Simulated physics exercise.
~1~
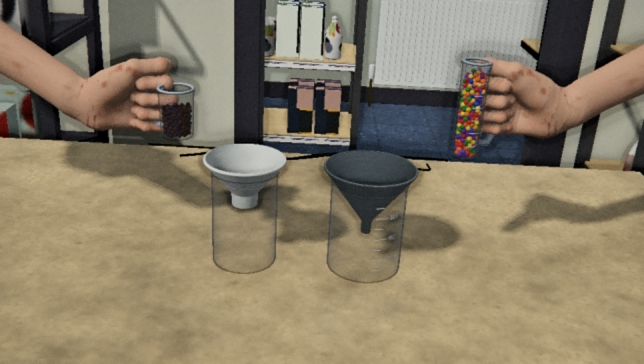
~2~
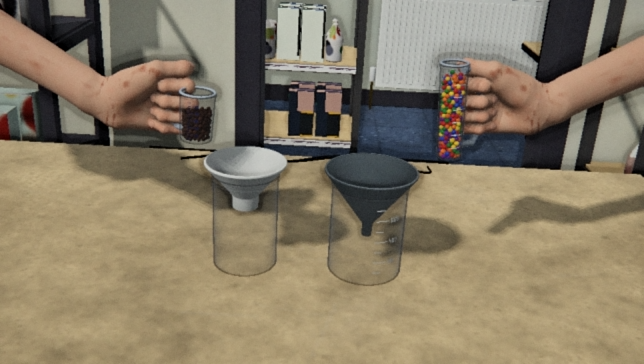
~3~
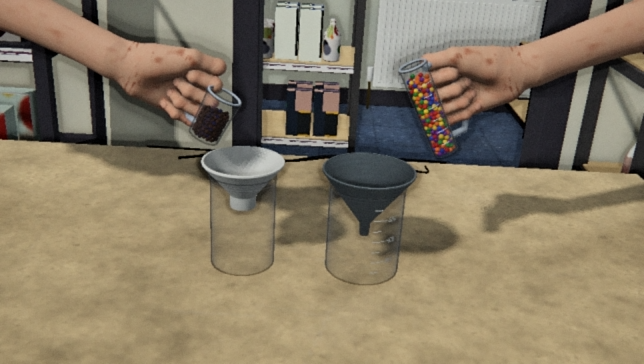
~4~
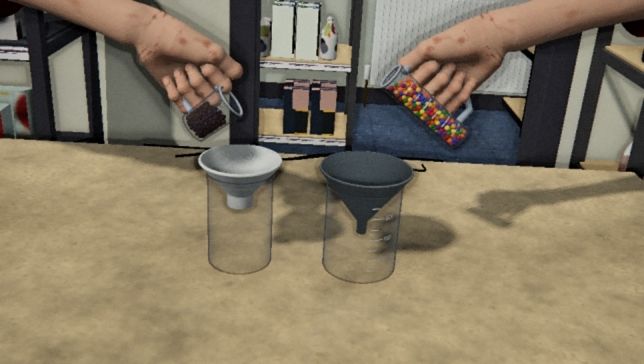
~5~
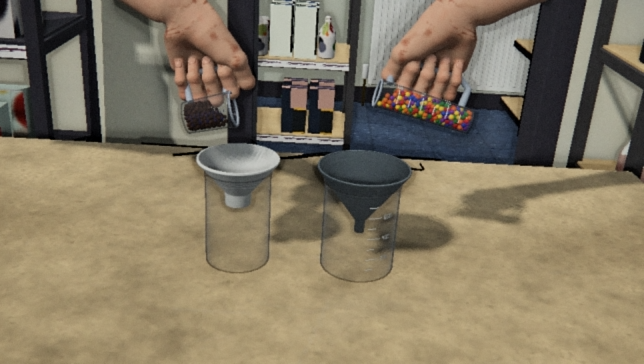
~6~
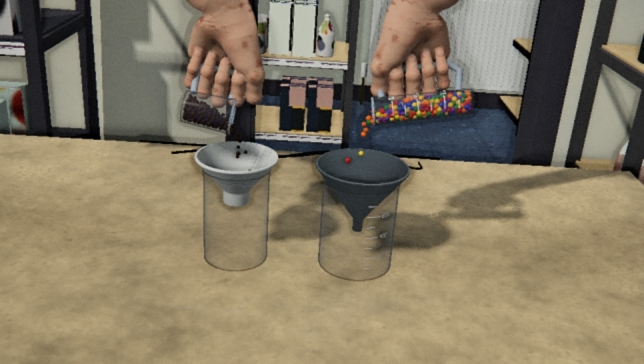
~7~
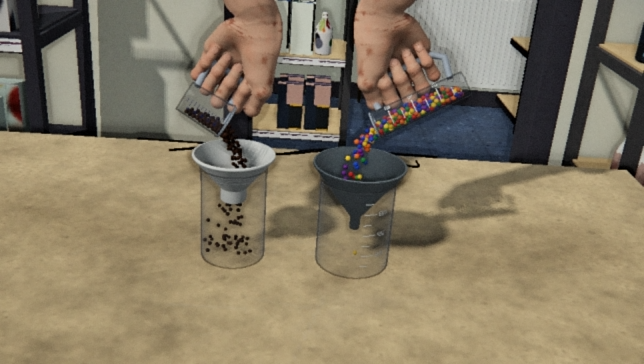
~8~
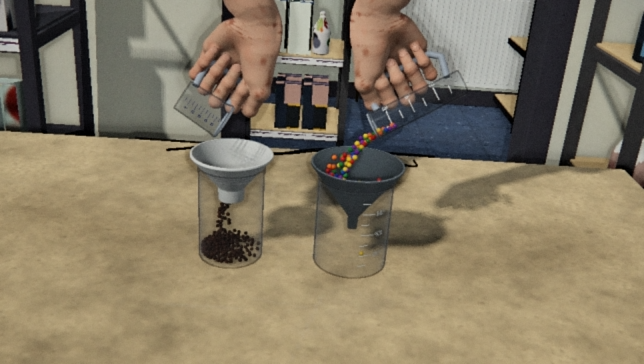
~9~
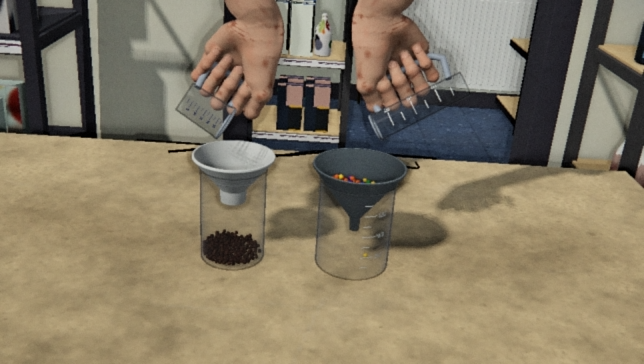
Two hands pour cups into funnels and dark bits fall through while colourful beads get stuck.
